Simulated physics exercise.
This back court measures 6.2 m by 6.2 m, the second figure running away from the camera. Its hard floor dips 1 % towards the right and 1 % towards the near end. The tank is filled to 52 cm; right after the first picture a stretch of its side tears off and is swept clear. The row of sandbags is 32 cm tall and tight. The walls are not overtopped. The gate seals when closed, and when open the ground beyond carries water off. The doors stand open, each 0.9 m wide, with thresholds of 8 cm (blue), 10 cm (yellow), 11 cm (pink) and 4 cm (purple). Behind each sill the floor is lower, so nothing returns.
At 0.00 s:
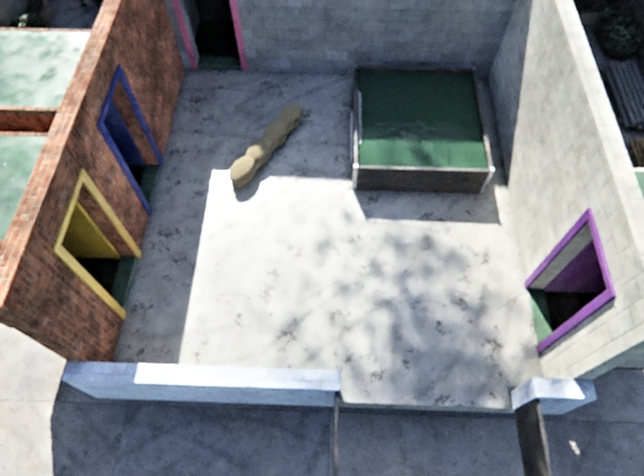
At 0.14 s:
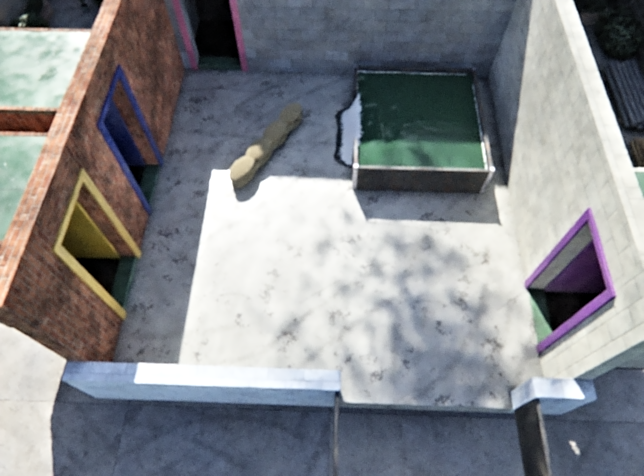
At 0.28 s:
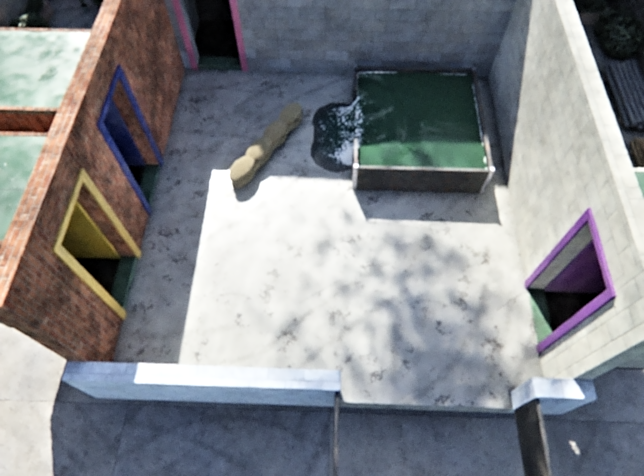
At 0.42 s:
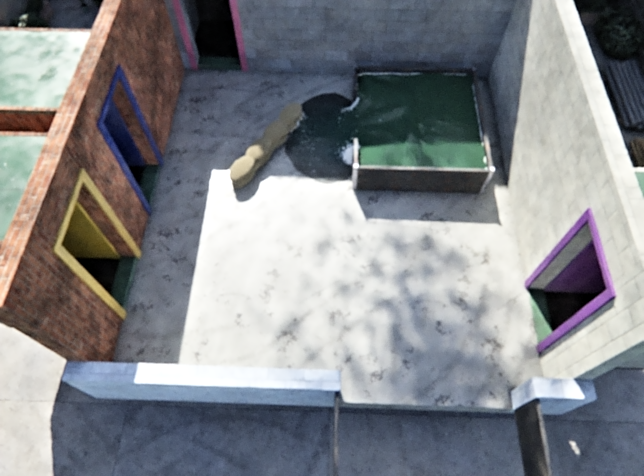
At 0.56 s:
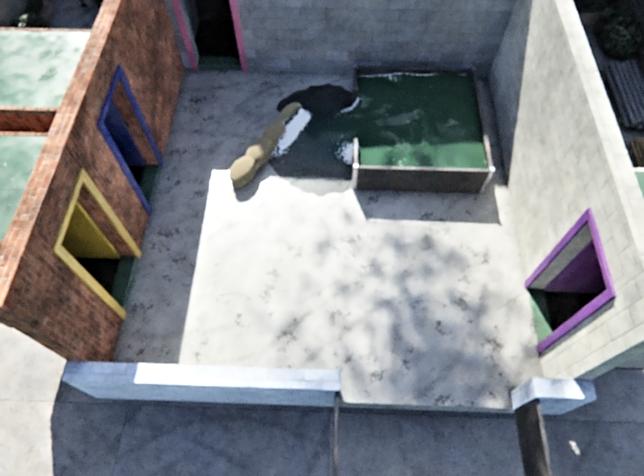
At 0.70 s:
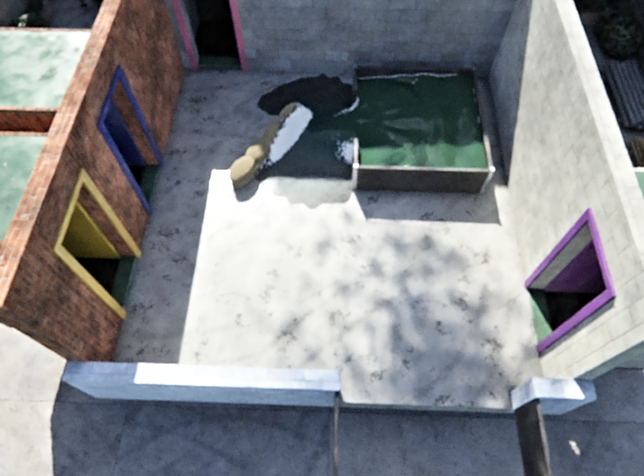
Dark water pours from the tank's left side and spreads around a pale, lumpy object.
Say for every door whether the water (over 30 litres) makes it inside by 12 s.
The water let in: At the blue door it stays under the limit; at the yellow door it stays under the limit; at the pink door it keeps below the limit; at the purple door it passes the limit.
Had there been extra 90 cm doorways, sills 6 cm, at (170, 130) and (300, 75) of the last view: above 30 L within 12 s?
In turn: Below, past it.
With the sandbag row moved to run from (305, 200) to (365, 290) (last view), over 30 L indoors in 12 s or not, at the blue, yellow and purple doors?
Then: Blue above, yellow below, purple past it.
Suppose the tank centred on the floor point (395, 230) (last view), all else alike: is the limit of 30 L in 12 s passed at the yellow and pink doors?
Against that limit: Yellow above, pink below.
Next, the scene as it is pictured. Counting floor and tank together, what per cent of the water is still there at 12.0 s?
Roughly 82 in a hundred.
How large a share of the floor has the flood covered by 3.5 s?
About 55 per cent.
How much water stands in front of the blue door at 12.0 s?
Some 5.5 cm.
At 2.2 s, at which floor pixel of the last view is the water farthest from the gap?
At about (166, 352).
After 1.4 s water covers 15 % of the floor and is deepest (36 cm) near (306, 129); blue door not reached, yellow door not reached, pink door not reached, purple door not reached.
After 2.2 s water covers 35 % of the floor and is deepest (34 cm) near (306, 129); blue door not reached, yellow door not reached, pink door 9 cm at the sill, 0 L in, purple door not reached.
After 3.5 s water covers 55 % of the floor and is deepest (22 cm) near (306, 129); blue door 2 cm at the sill, 0 L in, yellow door 7 cm at the sill, 0 L in, pink door 11 cm at the sill, 1 L in, purple door not reached.
After 7.0 s water covers 80 % of the floor and is deepest (16 cm) near (250, 380); blue door 3 cm at the sill, 0 L in, yellow door 9 cm at the sill, 3 L in, pink door 7 cm at the sill, 4 L in, purple door 5 cm at the sill, 0 L in.
After 12.0 s water covers 95 % of the floor and is deepest (12 cm) near (520, 391); blue door 6 cm at the sill, 0 L in, yellow door 6 cm at the sill, 3 L in, pink door 4 cm at the sill, 4 L in, purple door 10 cm at the sill, 83 L in.
